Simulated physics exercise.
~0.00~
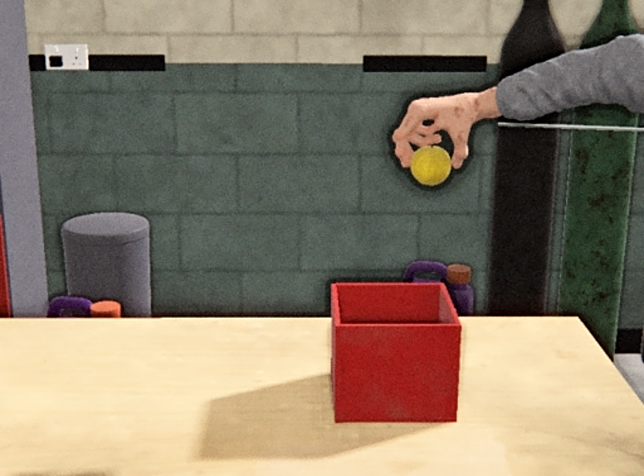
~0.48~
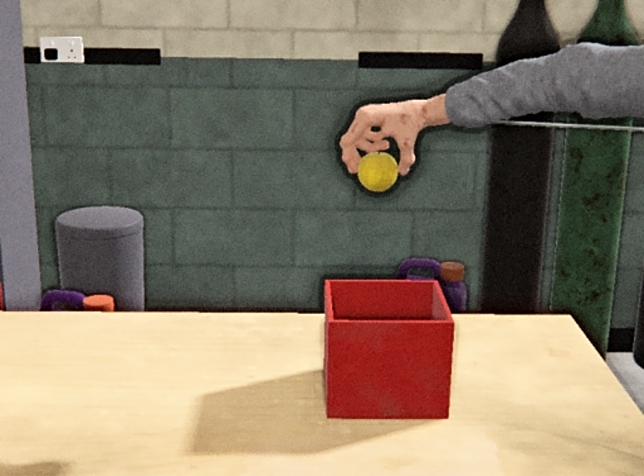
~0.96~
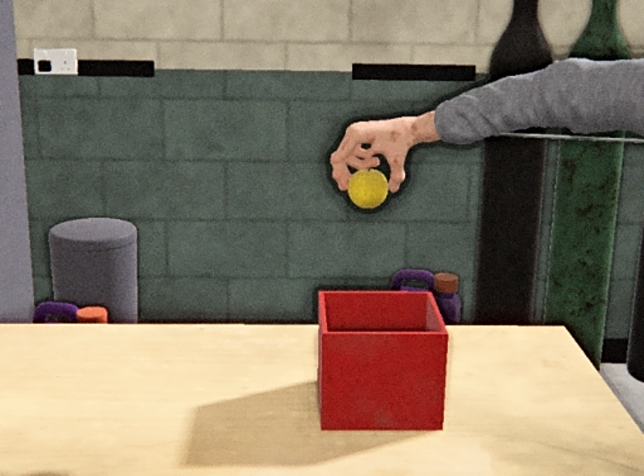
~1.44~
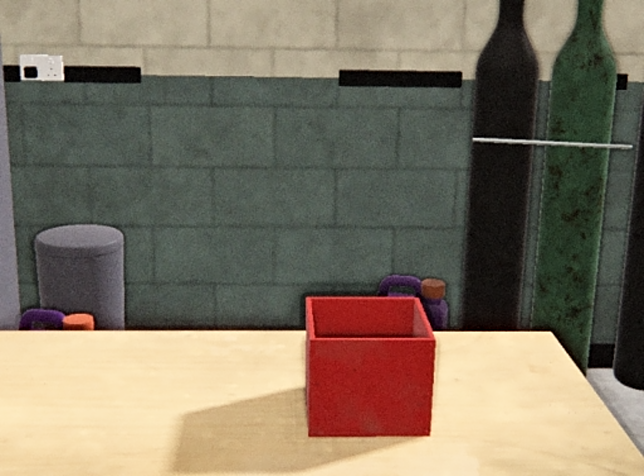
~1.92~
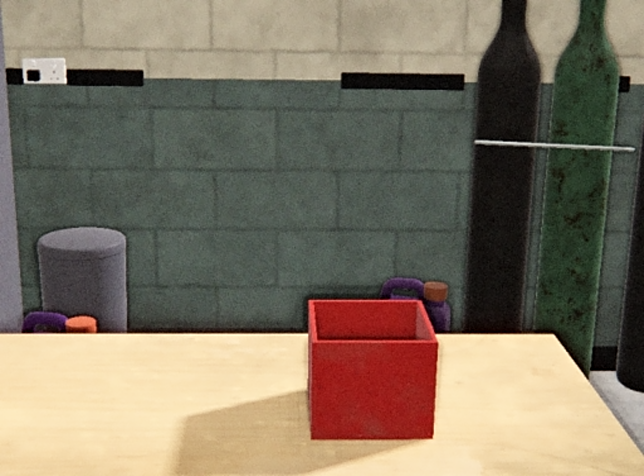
A yellow ball-like apple is held in the fingertips of a hand reaching in from the right, above an open red crate on a pale wooden table. The slightly swaying view looks across the table to a green and cream block wall, with a grey bin at the left and tall dark and green bottle shapes at the right. The hand carries the apple left until it hangs over the crate, then lowers it a little. The fingers let go and the hand withdraws. The apple drops into the crate, which stays still, and ends hidden inside.
